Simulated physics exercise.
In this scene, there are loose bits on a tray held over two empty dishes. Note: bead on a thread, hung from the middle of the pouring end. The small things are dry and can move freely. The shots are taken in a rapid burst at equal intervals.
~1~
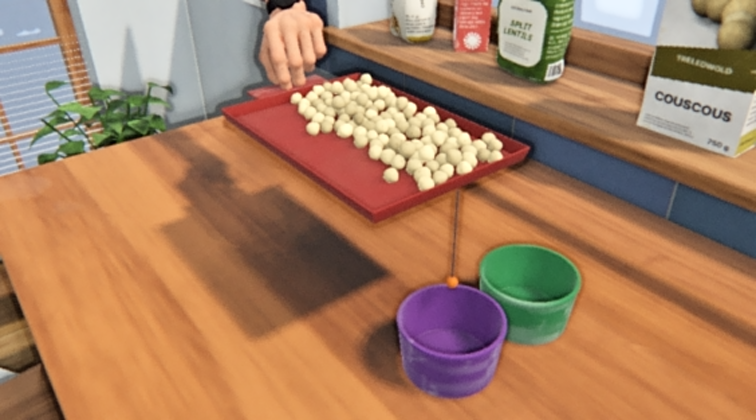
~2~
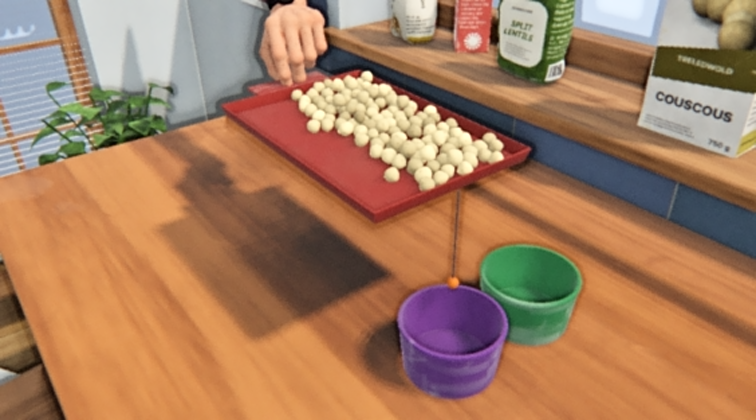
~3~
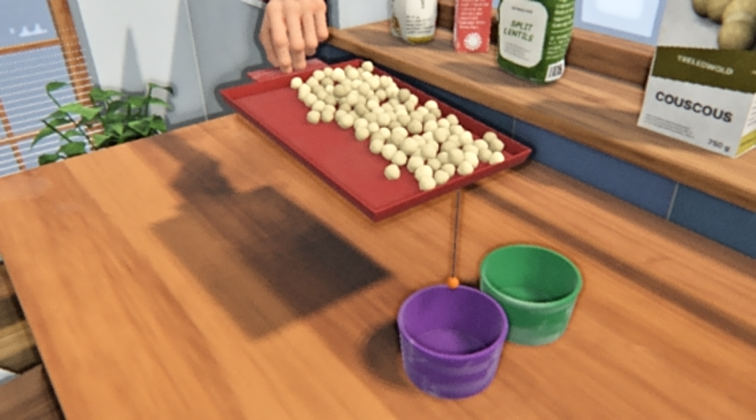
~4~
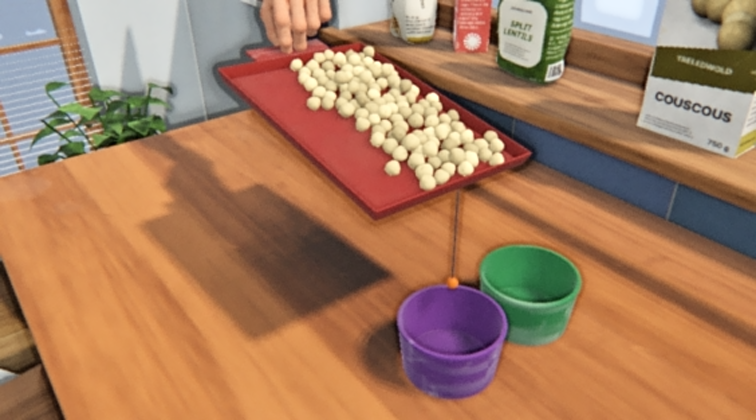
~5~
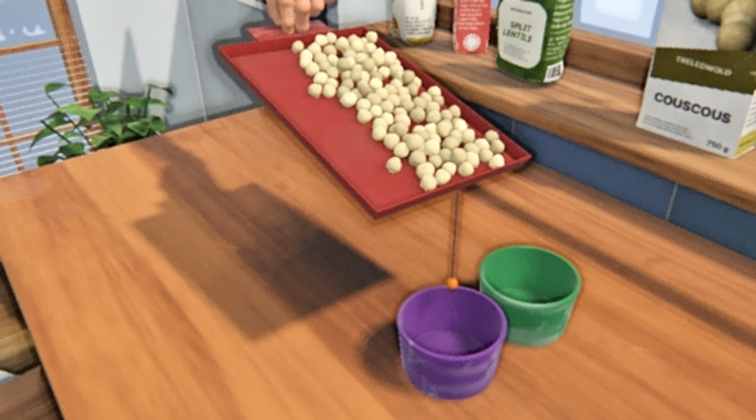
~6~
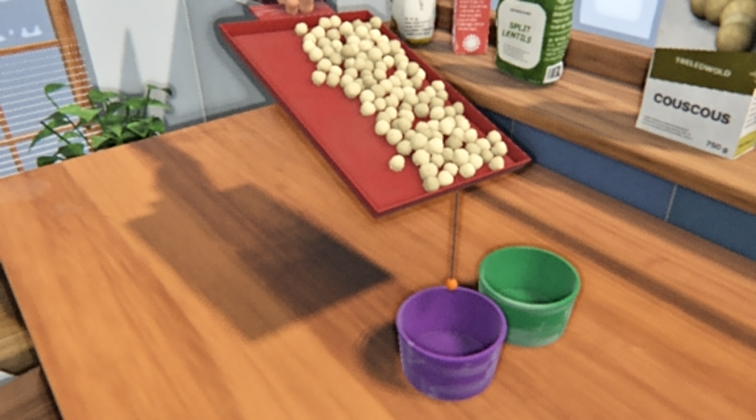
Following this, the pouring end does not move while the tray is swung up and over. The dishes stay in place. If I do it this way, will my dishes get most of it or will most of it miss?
The dishes are going to end up holding the main part.
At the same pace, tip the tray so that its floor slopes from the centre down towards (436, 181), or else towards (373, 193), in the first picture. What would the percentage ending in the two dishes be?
The first try would leave around 40 per cent there, the second around 30 per cent.
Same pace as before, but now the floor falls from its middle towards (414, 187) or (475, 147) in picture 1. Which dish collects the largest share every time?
First try: The dish to the left; second try: The dish to the right.
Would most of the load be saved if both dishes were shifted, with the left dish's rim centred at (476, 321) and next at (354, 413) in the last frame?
The bulk of it and then Short of half.
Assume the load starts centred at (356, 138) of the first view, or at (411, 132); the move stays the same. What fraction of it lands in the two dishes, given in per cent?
Around 50 percent the first time and around 70 percent the second time.
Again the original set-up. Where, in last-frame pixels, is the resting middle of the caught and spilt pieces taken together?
Close to (516, 330) in the last picture.
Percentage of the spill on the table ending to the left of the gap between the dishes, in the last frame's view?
Share on the left: Near 20 %.
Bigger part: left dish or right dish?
Looking at the end state, it is the right-side one.
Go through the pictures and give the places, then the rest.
The first frame shows corners of the pouring end at (374, 209) and (524, 147), level; middle of the load at (377, 123), macadamia nuts; left dish at (488, 366); right dish at (565, 315); bead on its thread at (452, 282).
The second frame shows corners of the pouring end at (375, 209) and (525, 148), level; middle of the load at (378, 121).
The third frame shows corners of the pouring end at (376, 208) and (525, 149), tipped barely, lowest at the right corner; middle of the load at (378, 114).
The fourth frame shows corners of the pouring end at (377, 207) and (526, 152), tipped a little, lowest at the right corner; middle of the load at (379, 104).
The fifth frame shows corners of the pouring end at (378, 207) and (526, 155), tipped clearly, lowest at the right corner; middle of the load at (381, 95).
The sixth frame shows corners of the pouring end at (379, 207) and (525, 158), tipped clearly, lowest at the right corner; middle of the load at (385, 87); left dish at (487, 369); right dish at (564, 317).
Soon, tray tipped steeply; nearly all on the tray; a stray few in the right dish; a stray few outside both; a small part in the air.
A while on, tray tipped past a quarter turn; about two thirds on the tray; a stray few in the left dish; a small part in the right dish; a small part outside both; about a quarter in the air.
Towards the end, tray tipped past a quarter turn; about a quarter in the left dish; about half in the right dish; about a third outside both; a stray few in the air.
Finally, tray tipped past a quarter turn; about a quarter in the left dish; about half in the right dish; about a third outside both; a stray few in the air.
